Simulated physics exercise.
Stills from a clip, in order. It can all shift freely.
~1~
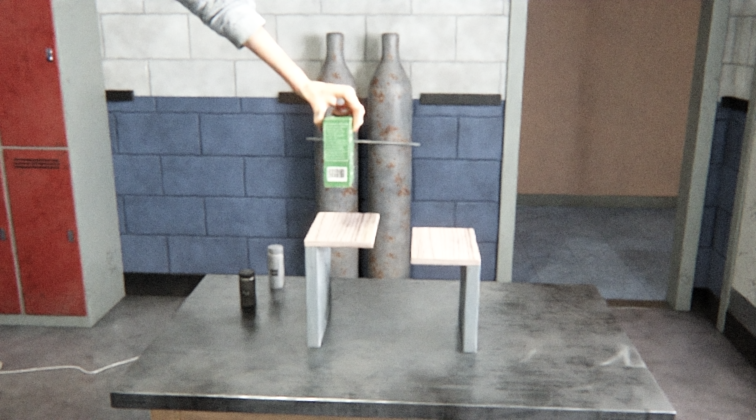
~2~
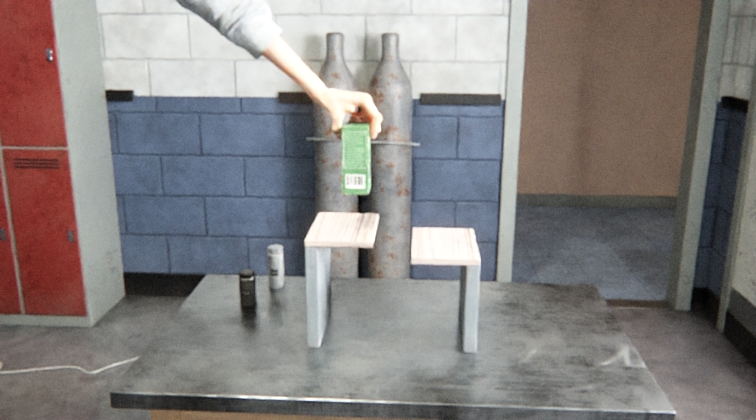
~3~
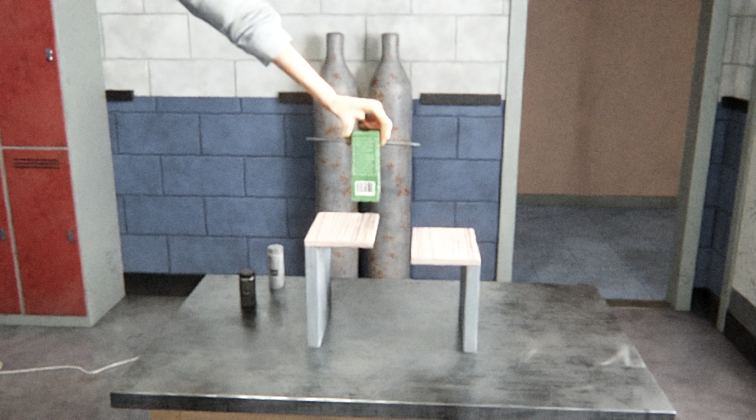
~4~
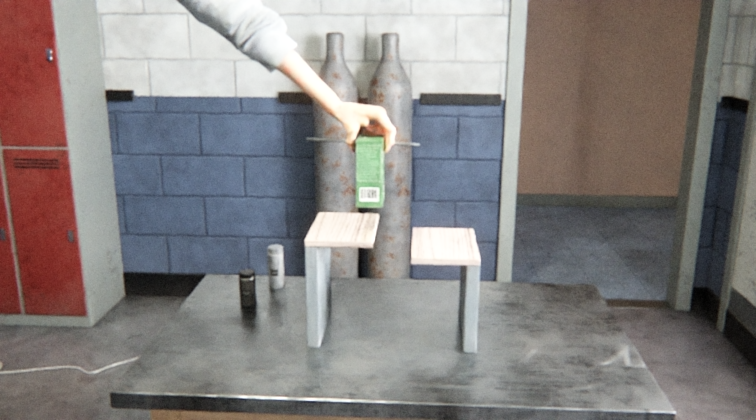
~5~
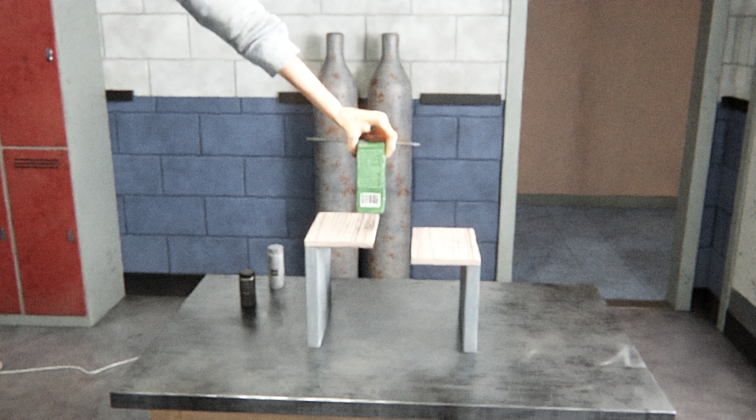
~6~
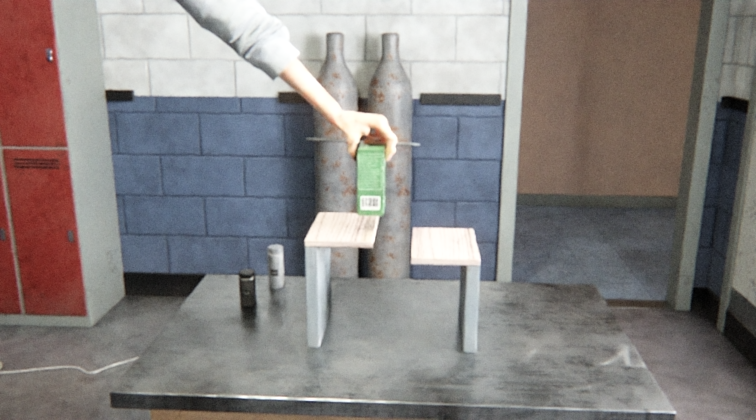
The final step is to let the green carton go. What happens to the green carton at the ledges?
It rests on the ledges.
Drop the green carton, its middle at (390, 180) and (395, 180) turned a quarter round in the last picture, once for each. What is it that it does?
So, first time round it makes it through, then next time it does not get through.
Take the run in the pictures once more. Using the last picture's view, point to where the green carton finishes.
The object ends up somewhere near (372, 195).
Then, 0.32 s past the last view, green carton displaced a little near (372, 194).
Then, 0.66 s past the last view, green carton resting near (372, 194).
Finally, moved from the start, green carton; the other 2 still in place. Final places as the last picture's camera would see them, green carton near (372, 194). The carton stays on top.
